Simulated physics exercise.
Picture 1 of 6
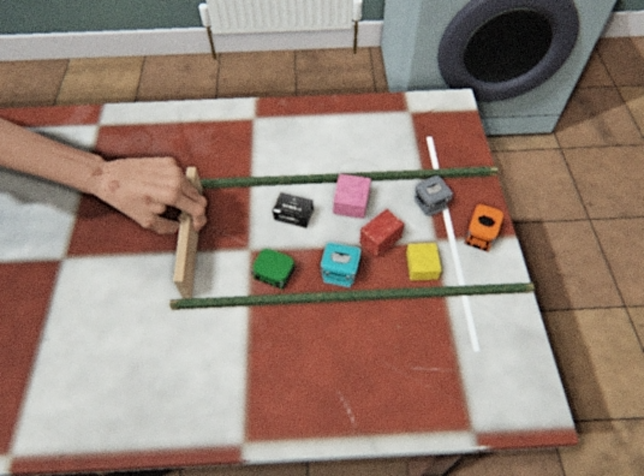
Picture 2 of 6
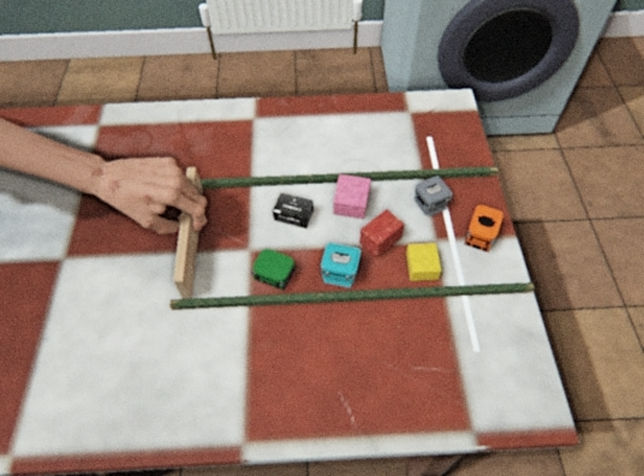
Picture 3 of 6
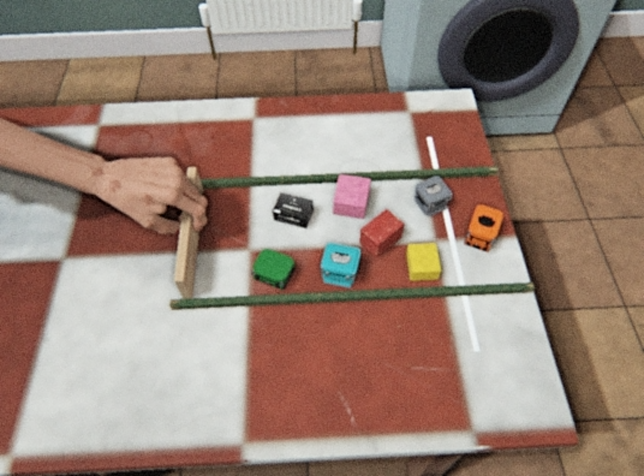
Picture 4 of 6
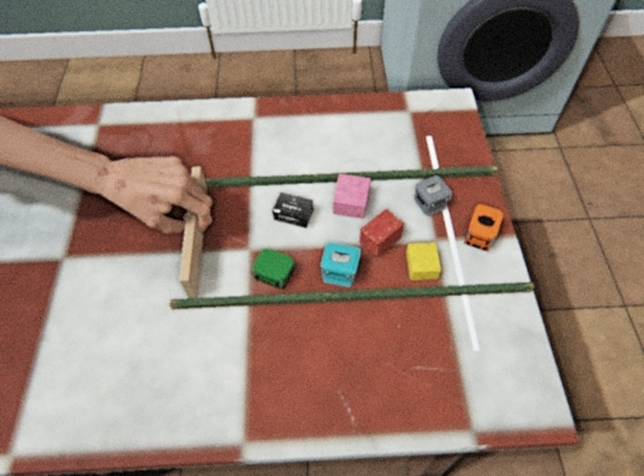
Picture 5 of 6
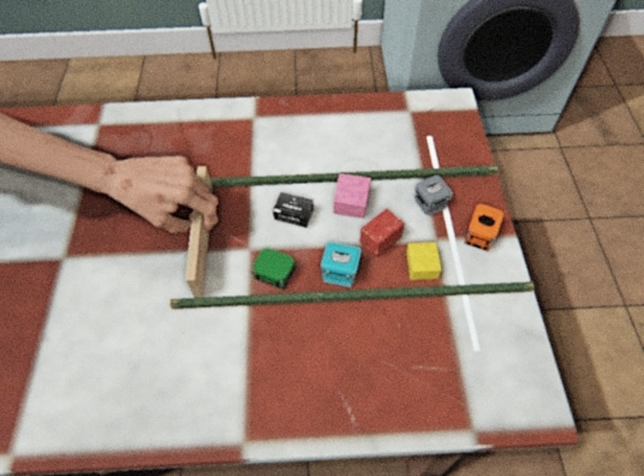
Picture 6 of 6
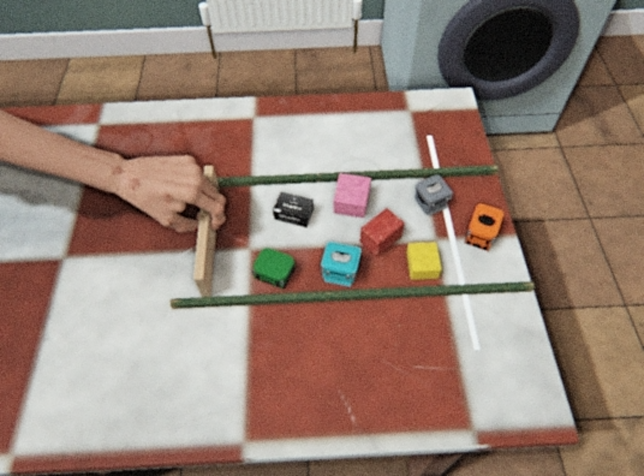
A hand inching an upright wooden board slightly right between two green rods, the scattered small colourful blocks ahead staying still.
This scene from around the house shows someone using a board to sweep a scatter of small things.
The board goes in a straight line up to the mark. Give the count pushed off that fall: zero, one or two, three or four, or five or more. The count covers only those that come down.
Count: One or two.
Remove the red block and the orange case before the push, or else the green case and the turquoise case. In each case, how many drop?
Falls come to 2 the first time and 1 the other time.
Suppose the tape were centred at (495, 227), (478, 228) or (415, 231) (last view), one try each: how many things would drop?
5, 5, 0.
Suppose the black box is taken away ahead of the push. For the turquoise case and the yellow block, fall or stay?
The turquoise case stays up top while the yellow block ends up below.
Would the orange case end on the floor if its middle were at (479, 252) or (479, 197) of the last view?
Taking the places in order, it ends up off; it ends up off.
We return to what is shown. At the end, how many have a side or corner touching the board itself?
Contact count: 3.
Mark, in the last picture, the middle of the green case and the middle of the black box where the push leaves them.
Close to (475, 254); the other close to (462, 194).
Early on, none off yet; orange case at rest near (484, 227); grey case at rest near (432, 196); yellow block at rest near (424, 261).
A while later, none off yet; orange case at rest near (484, 227); grey case at rest near (432, 196); yellow block moving near (433, 260).
Further along, none off yet; orange case at rest near (484, 227); grey case travelled well along near (484, 194); yellow block travelled well along near (496, 262).
Finally, the number that fall off is one or two; lost, yellow block and grey case.
